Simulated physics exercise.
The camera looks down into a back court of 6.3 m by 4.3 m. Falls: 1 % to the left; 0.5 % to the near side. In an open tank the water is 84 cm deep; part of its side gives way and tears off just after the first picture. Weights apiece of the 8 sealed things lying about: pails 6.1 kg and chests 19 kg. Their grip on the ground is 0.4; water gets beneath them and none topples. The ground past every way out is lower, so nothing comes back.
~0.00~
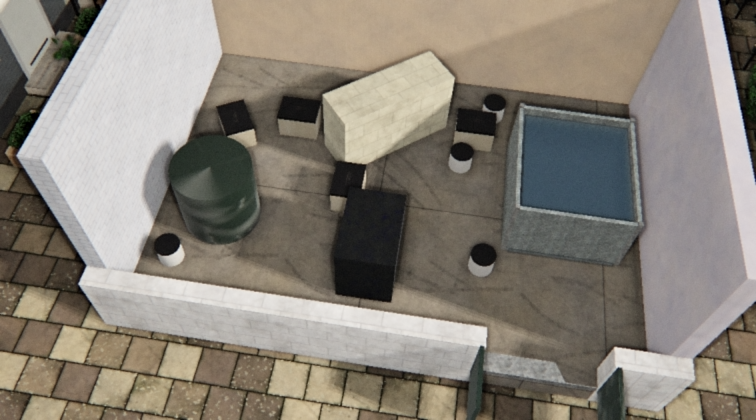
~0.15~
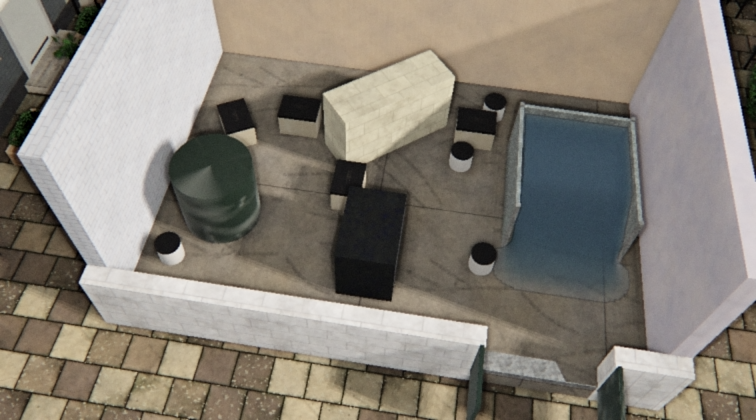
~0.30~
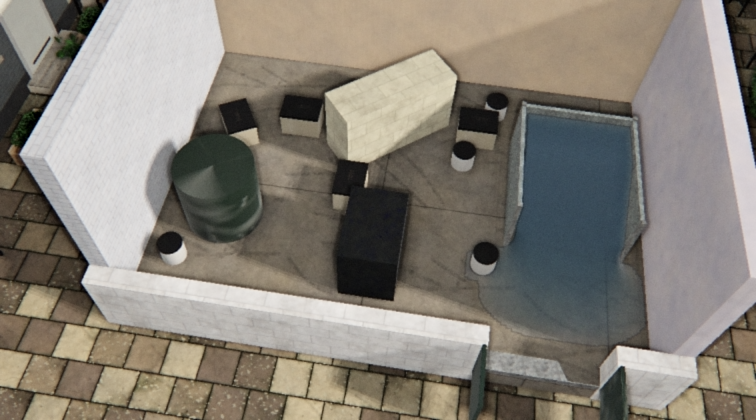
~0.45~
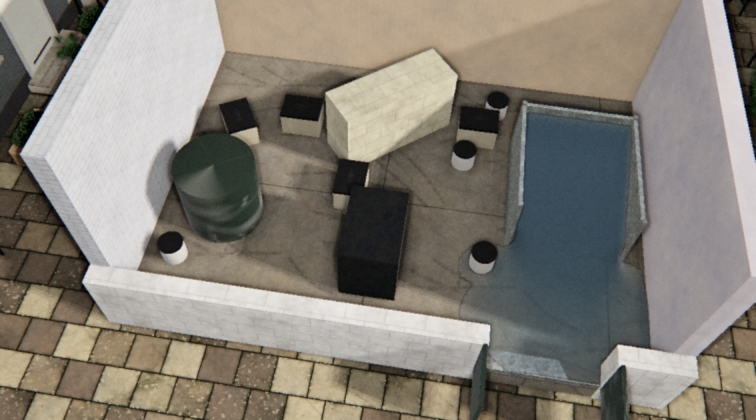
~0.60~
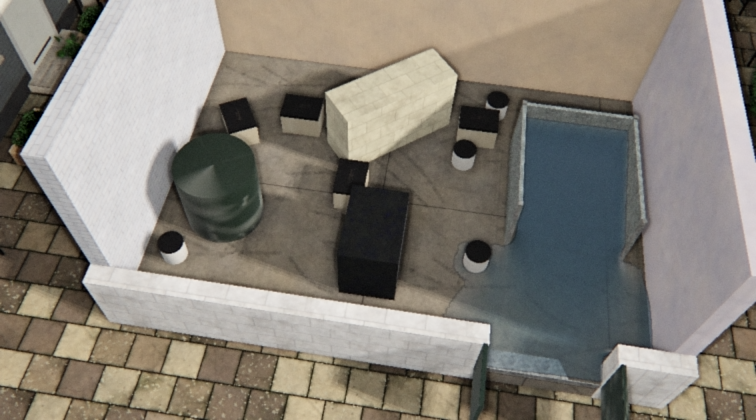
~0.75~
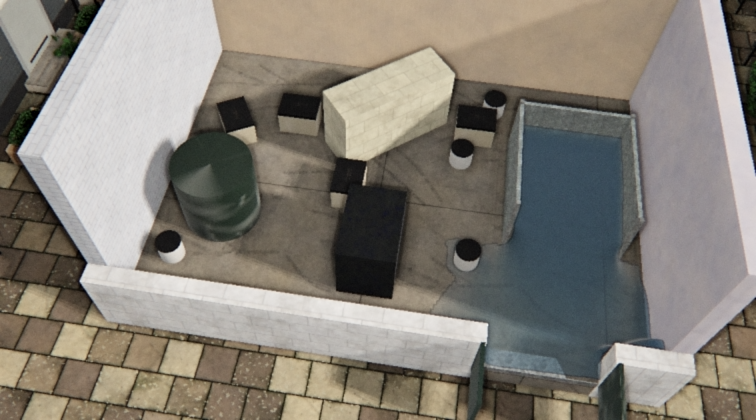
Water pours from a tank's broken side across the court and nudges a pail left.
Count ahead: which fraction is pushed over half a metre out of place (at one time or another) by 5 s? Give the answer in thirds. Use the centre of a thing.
Under a third.
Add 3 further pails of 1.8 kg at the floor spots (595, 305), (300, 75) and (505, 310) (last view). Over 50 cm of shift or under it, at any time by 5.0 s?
Result, one by one: Exceeded, not exceeded and exceeded.
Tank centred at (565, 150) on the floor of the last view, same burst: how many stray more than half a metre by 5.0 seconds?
2.
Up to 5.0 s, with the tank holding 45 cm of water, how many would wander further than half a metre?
Then 0 of them.
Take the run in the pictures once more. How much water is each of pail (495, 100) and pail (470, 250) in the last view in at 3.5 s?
Close to 0 and 2 centimetres.
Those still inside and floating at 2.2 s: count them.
Just then, the number is 0.
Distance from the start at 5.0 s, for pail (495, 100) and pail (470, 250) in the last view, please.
Shifts in order: 0 cm; 30 cm.
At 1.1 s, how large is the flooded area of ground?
Roughly 6.5 m2.
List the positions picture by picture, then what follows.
A pail at (484, 254) rests on the ground; a chest at (299, 108), on the bottom; 2.1 m2 under water; 0 of 8 have shifted, in the first picture.
A pail at (484, 253) rests on the ground; a chest at (300, 107) rests on the ground; 3.0 m2 under water; 0 of 8 have shifted, in the second picture.
A pail at (486, 253), on the bottom; a chest at (302, 107), on the bottom; 4.3 m2 under water; 0 of 8 have shifted, in the third picture.
A pail at (485, 252) rests on the ground; a chest at (302, 106), on the bottom; 5.5 m2 under water; 0 of 8 have shifted, in the fourth picture.
A pail at (479, 251), on the bottom, 10 cm from its start; a chest at (302, 106) rests on the ground; water covers 5.8 m2; 1 of 8 have shifted, in the fifth picture.
A pail at (469, 249), on the bottom, 20 cm from its start; a chest at (300, 105) rests on the ground; water covers 5.9 m2; 1 of 8 have shifted, in the sixth picture.
After 1.1 s 0 of 8 are over 50 cm from their spots; 0 afloat.
After 2.2 s 0 of 8 are over 50 cm from their spots; 0 afloat.
After 3.5 s 1 of 8 are over 50 cm from their spots; 1 afloat.
After 5.0 s 1 of 8 are over 50 cm from their spots, and 1 have been at some point; 0 afloat.
